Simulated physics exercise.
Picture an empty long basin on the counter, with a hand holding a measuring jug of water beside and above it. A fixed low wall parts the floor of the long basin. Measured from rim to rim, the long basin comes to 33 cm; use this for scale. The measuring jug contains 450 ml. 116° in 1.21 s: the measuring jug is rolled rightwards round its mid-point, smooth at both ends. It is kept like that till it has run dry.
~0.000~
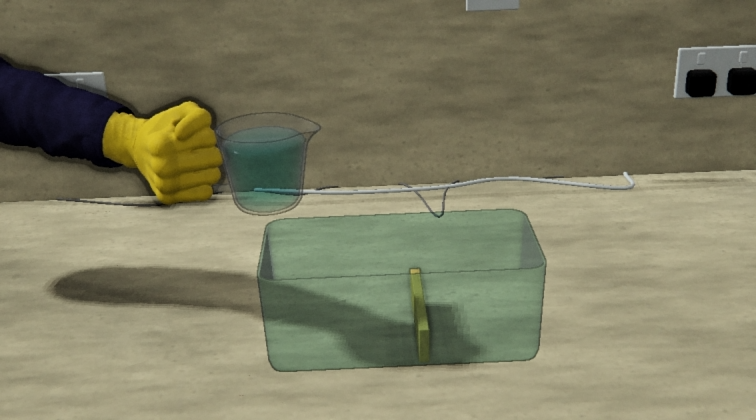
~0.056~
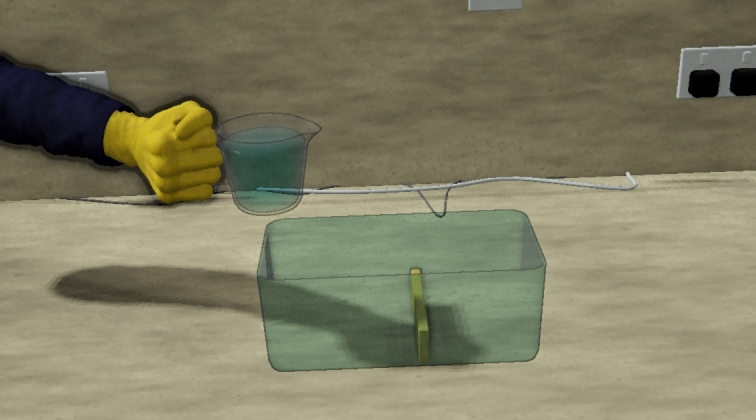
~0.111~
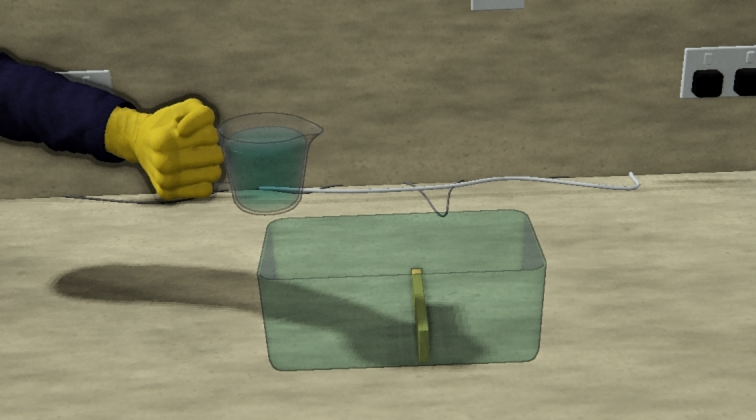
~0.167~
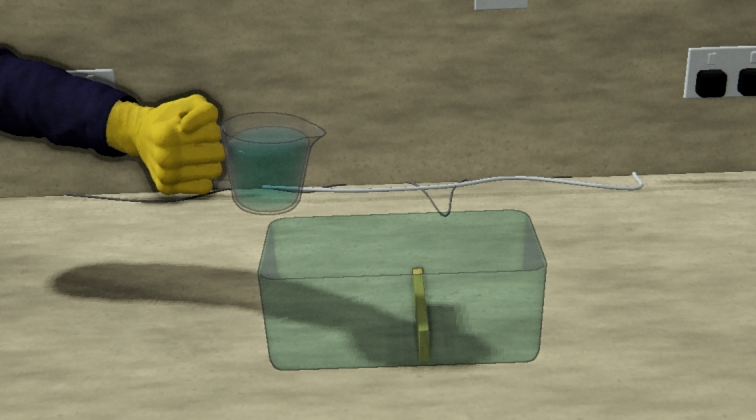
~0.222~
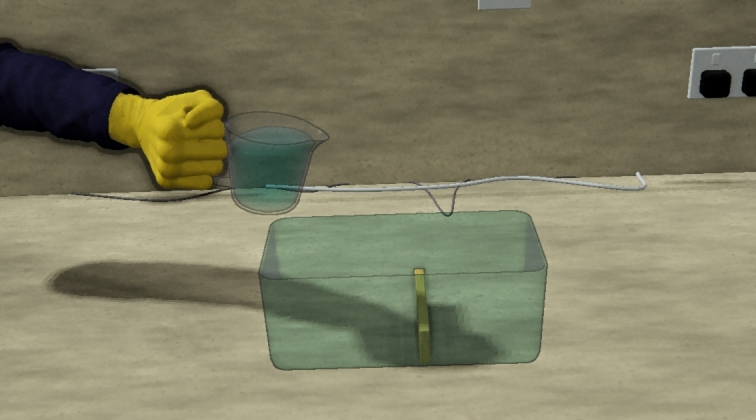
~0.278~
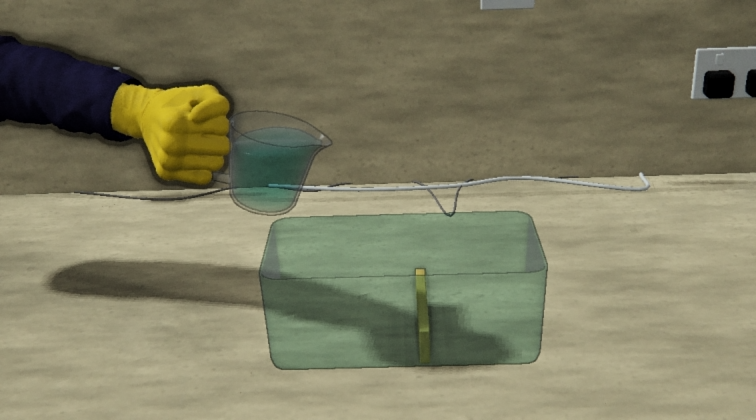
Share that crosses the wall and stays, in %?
4 %.
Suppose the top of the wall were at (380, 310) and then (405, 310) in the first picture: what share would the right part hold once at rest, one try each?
Around 40 and 10 percent, in that order.
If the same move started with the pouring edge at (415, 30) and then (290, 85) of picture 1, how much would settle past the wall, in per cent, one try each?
I'd say 85 percent on the first go, 5 percent on the next.
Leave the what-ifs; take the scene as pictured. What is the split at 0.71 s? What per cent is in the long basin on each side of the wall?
Around 20 on the left side and 0 on the right side.
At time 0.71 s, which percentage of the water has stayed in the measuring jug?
Fraction remaining: Approx. 60 per cent.
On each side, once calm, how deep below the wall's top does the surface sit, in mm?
Some 30 mm on the left and 46 mm on the right.
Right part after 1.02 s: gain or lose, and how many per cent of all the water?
Result: An increase, close to 2.
Then, 0.71 s in, the tilt is 73° and 59 per cent is still to pour, 21 is left of the wall and 0 right of it.
Then, 1.02 s in, the tilt is 109° and 5 per cent is still to pour, 87 is left of the wall and 2 right of it.
Then, 1.35 s in, the tilt is 116° and 0 per cent is still to pour, 95 is left of the wall and 4 right of it.
Then, 1.71 s in, the tilt is 116° and 0 per cent is still to pour, 95 is left of the wall and 4 right of it.
Finally, 95 per cent lies left of the wall, 4 right of it and 1 outside.
